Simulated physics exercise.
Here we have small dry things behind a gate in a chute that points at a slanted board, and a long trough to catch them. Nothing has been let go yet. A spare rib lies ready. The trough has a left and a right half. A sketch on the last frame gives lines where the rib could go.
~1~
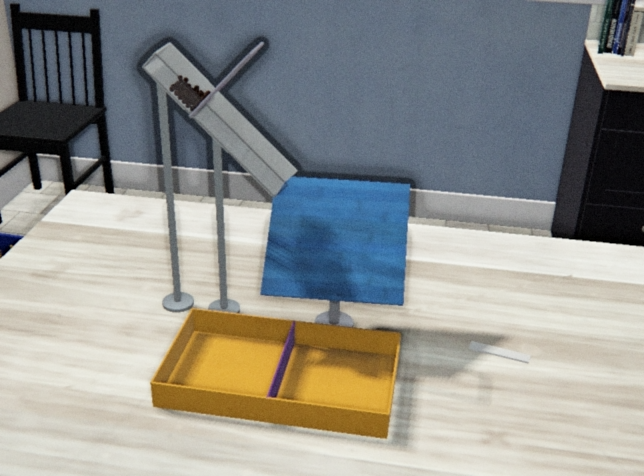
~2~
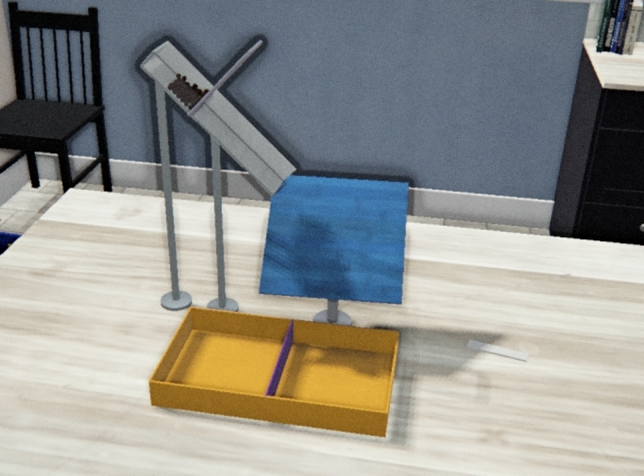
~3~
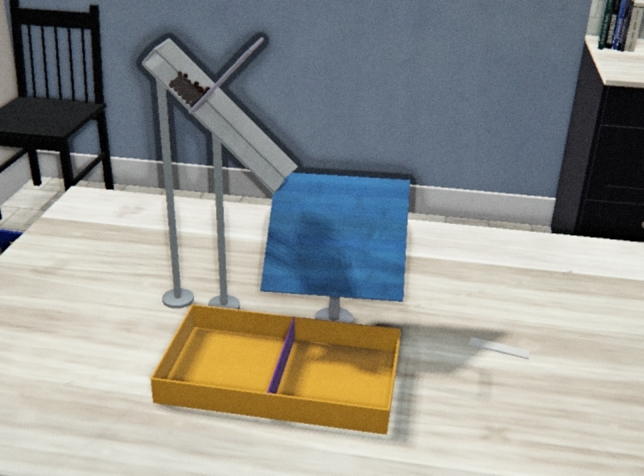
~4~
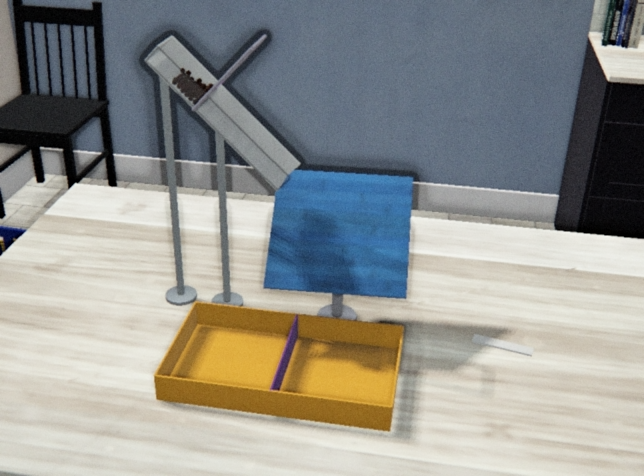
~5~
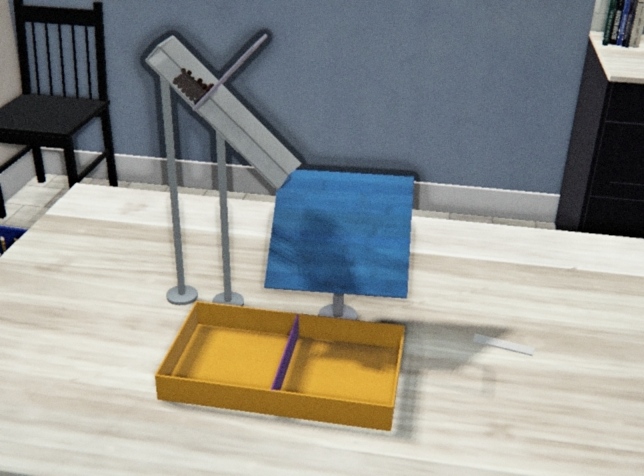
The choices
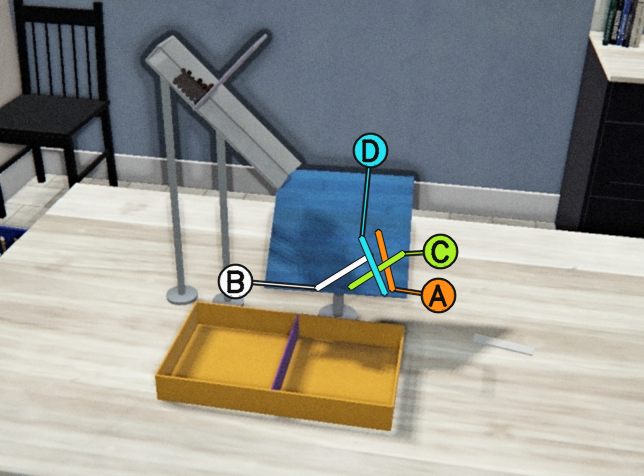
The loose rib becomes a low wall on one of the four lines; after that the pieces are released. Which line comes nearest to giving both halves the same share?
I would pick line B.
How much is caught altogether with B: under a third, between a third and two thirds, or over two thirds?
It is over two thirds.
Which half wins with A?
More lands on the right.
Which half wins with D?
Right.
On the marked copy, line A from (378, 232) to (392, 288); line B from (370, 255) to (317, 288); line C from (402, 253) to (351, 286); line D from (361, 238) to (384, 292).
With A, of what is caught, not one piece in the left half, every piece in the right.
With B, of what is caught, roughly half in the left half, roughly half in the right.
With C, of what is caught, just a few in the left half, almost all in the right.
With D, of what is caught, not one piece in the left half, every piece in the right.
